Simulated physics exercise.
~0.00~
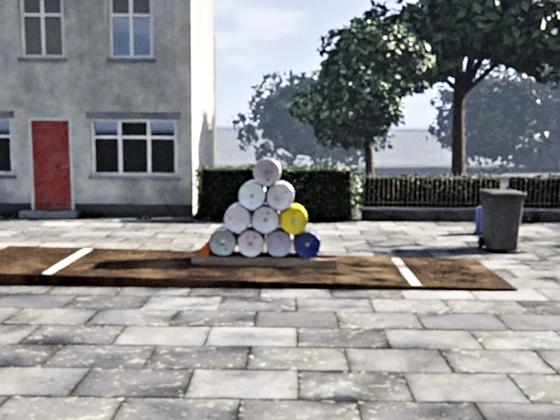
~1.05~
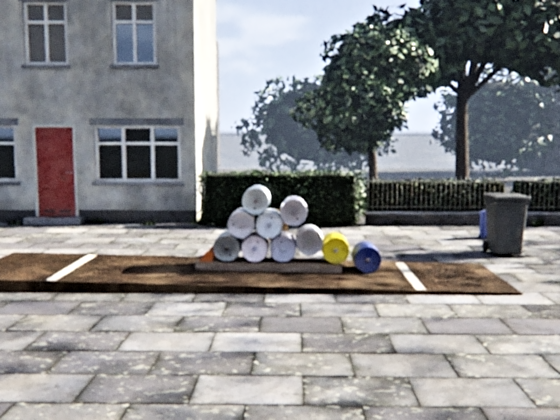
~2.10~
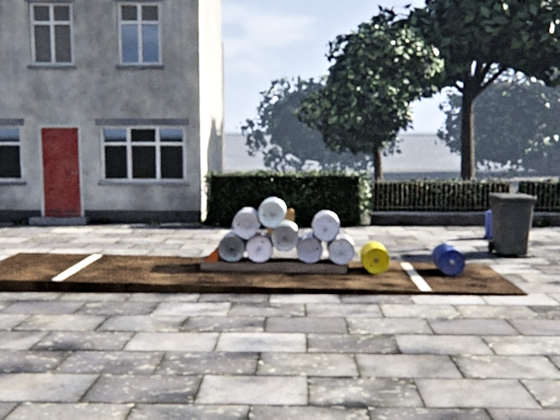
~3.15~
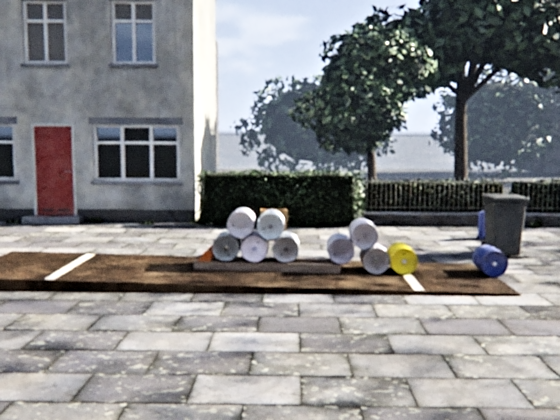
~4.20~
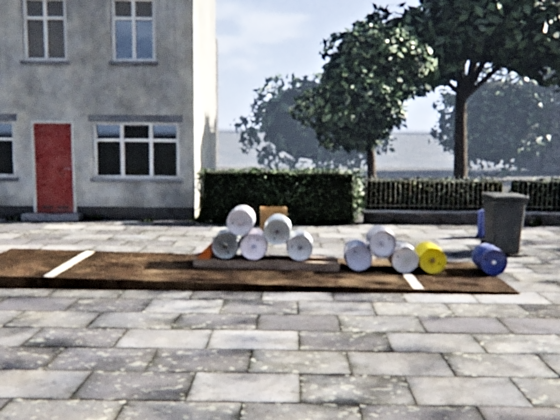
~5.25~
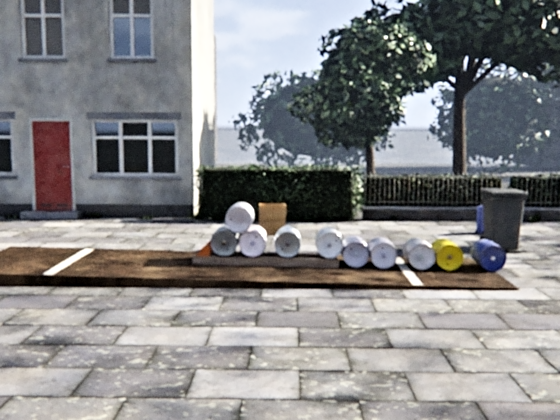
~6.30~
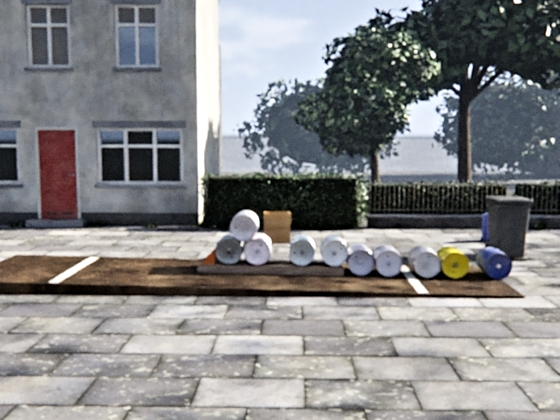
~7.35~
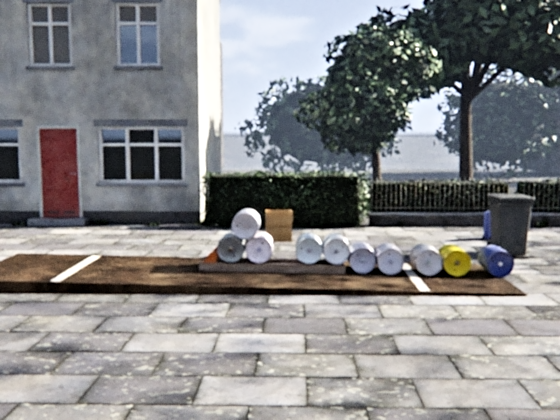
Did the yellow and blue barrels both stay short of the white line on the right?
No, both of them rolled over the right-hand white line and came to rest beyond it.
